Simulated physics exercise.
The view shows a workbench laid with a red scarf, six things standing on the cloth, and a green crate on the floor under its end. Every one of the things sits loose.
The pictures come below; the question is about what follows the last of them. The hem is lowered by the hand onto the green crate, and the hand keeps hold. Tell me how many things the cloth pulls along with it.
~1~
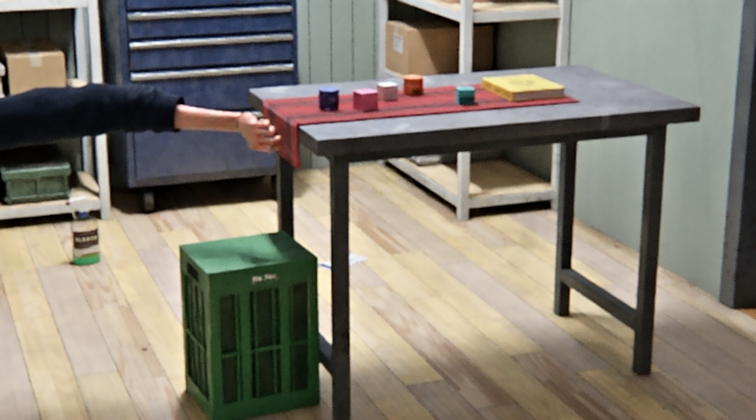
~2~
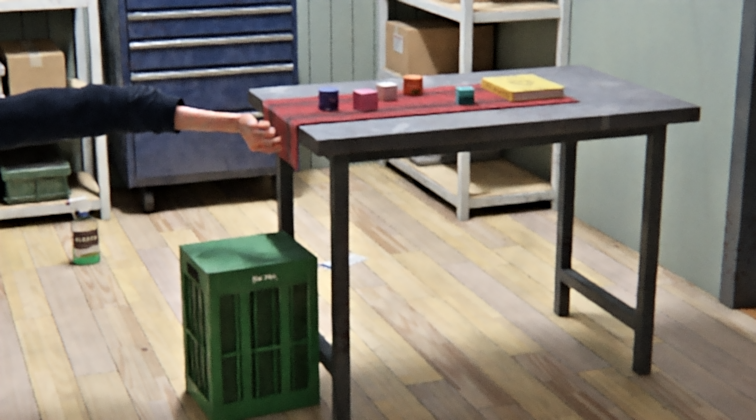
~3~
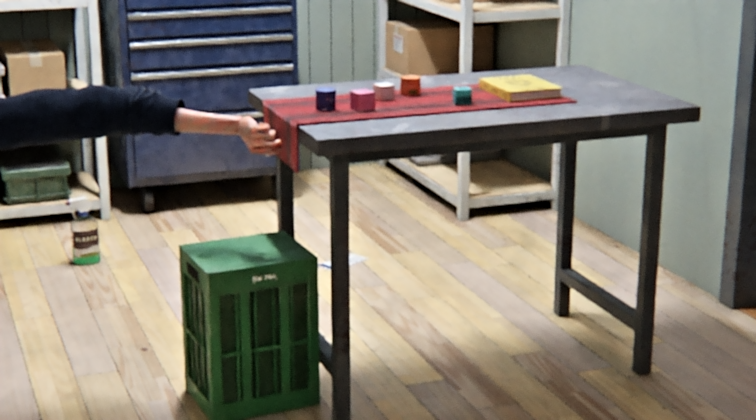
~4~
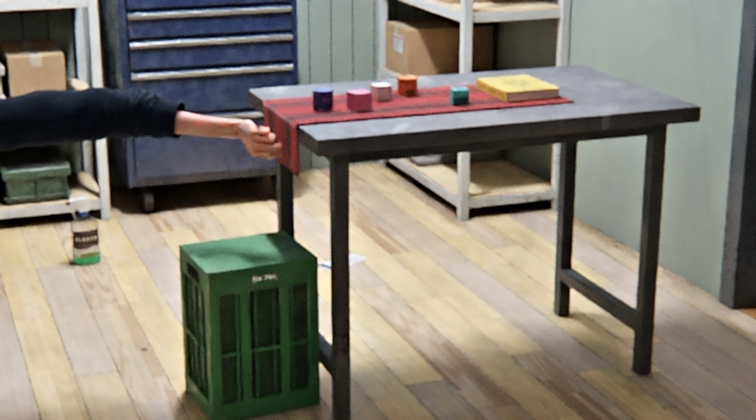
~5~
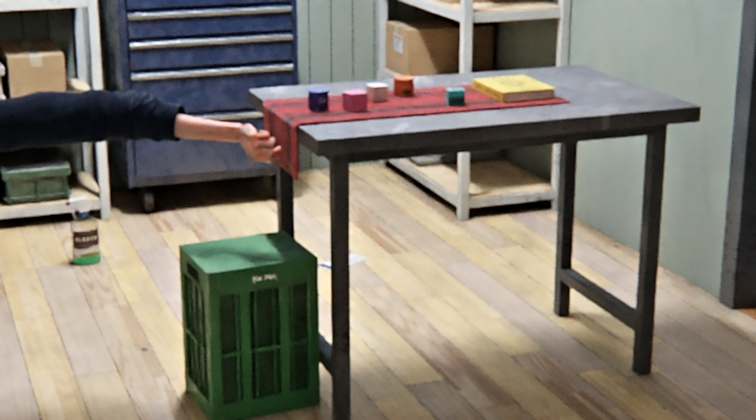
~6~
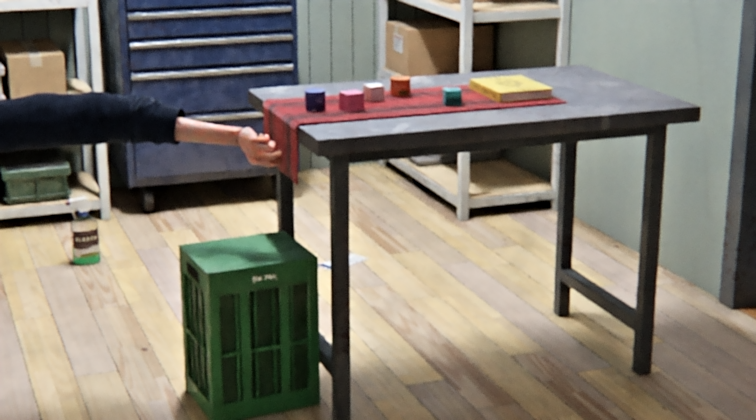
The final total over the edge will be two.
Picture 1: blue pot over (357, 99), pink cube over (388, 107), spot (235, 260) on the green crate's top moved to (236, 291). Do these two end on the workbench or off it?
As for the blue pot, it leaves the top; as for the pink cube, it leaves the top.
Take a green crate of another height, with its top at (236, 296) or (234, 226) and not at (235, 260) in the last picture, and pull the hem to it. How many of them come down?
Result: 3; 1.
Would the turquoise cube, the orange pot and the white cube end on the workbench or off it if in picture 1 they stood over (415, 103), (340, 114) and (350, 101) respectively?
Start with the turquoise cube, which is kept; next the orange pot, which is lost; last the white cube, which is lost.
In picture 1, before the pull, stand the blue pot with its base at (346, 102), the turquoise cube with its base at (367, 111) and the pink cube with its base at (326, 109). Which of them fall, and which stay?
The blue pot ends up off, the turquoise cube ends up off, the pink cube ends up off.
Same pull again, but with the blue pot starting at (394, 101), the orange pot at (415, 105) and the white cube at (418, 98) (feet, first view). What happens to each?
In the end the blue pot is still on top, the orange pot is still on top, and the white cube is still on top.
A little later, hem near (280, 212); blue pot gone.
Next, hem on the crate; blue pot and pink cube gone.
When it is over, hem on the crate; blue pot and pink cube gone. The workbench loses two.
